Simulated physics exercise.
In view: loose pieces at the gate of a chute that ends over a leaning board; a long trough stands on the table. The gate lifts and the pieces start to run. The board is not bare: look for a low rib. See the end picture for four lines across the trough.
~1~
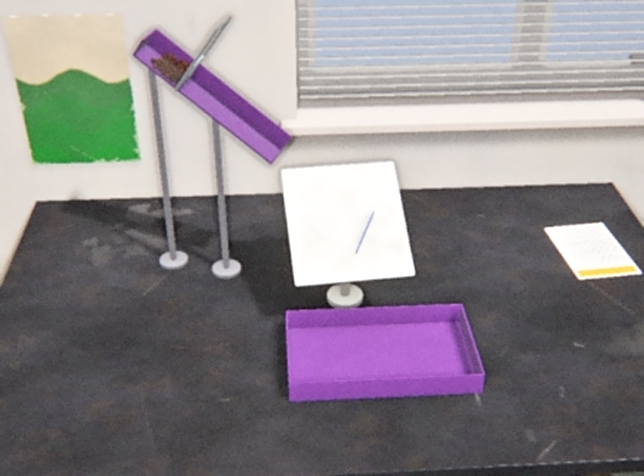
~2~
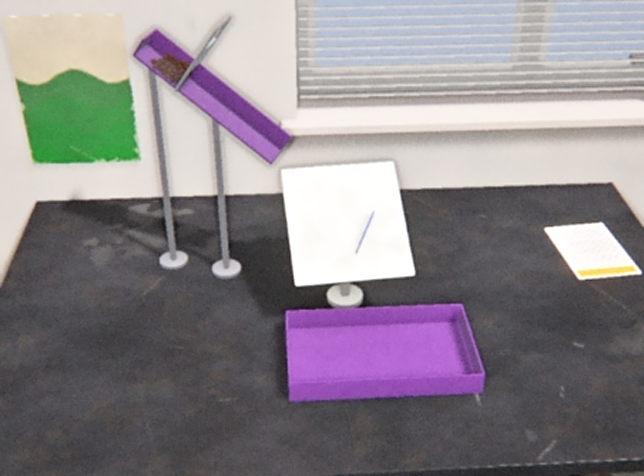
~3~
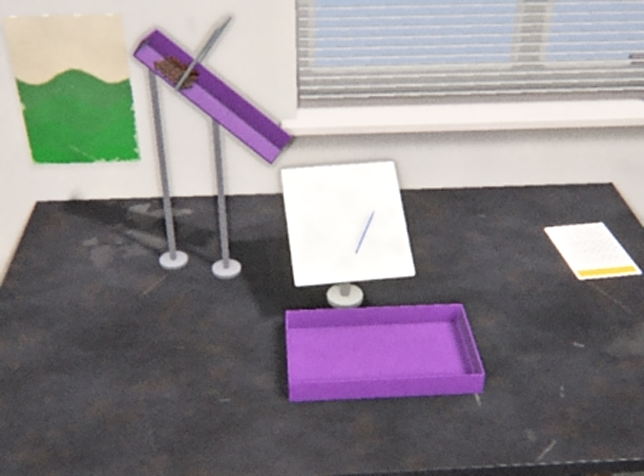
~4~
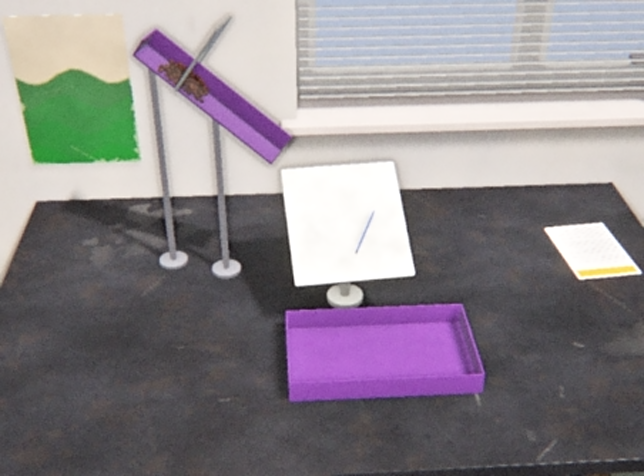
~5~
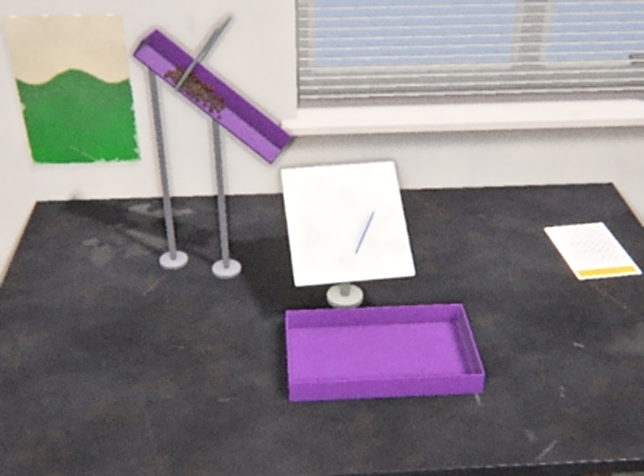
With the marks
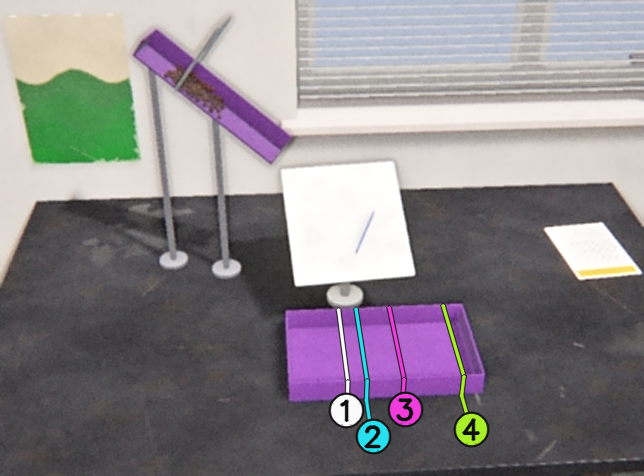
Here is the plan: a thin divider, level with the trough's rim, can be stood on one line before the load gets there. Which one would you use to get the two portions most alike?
1 beats the others.
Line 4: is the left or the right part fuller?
More lands on the left.
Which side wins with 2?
The left side.
On the marked copy, line 1 crosses the front rim at (347, 380); line 2 crosses the front rim at (367, 380); line 3 crosses the front rim at (403, 378); line 4 crosses the front rim at (463, 375).
For line 1, of what is caught, roughly half on the left of the divider, roughly half on the right.
For line 2, of what is caught, the larger part on the left of the divider, about a tenth on the right.
For line 3, of what is caught, almost all on the left of the divider, about a tenth on the right.
For line 4, of what is caught, almost all on the left of the divider, just a few on the right.
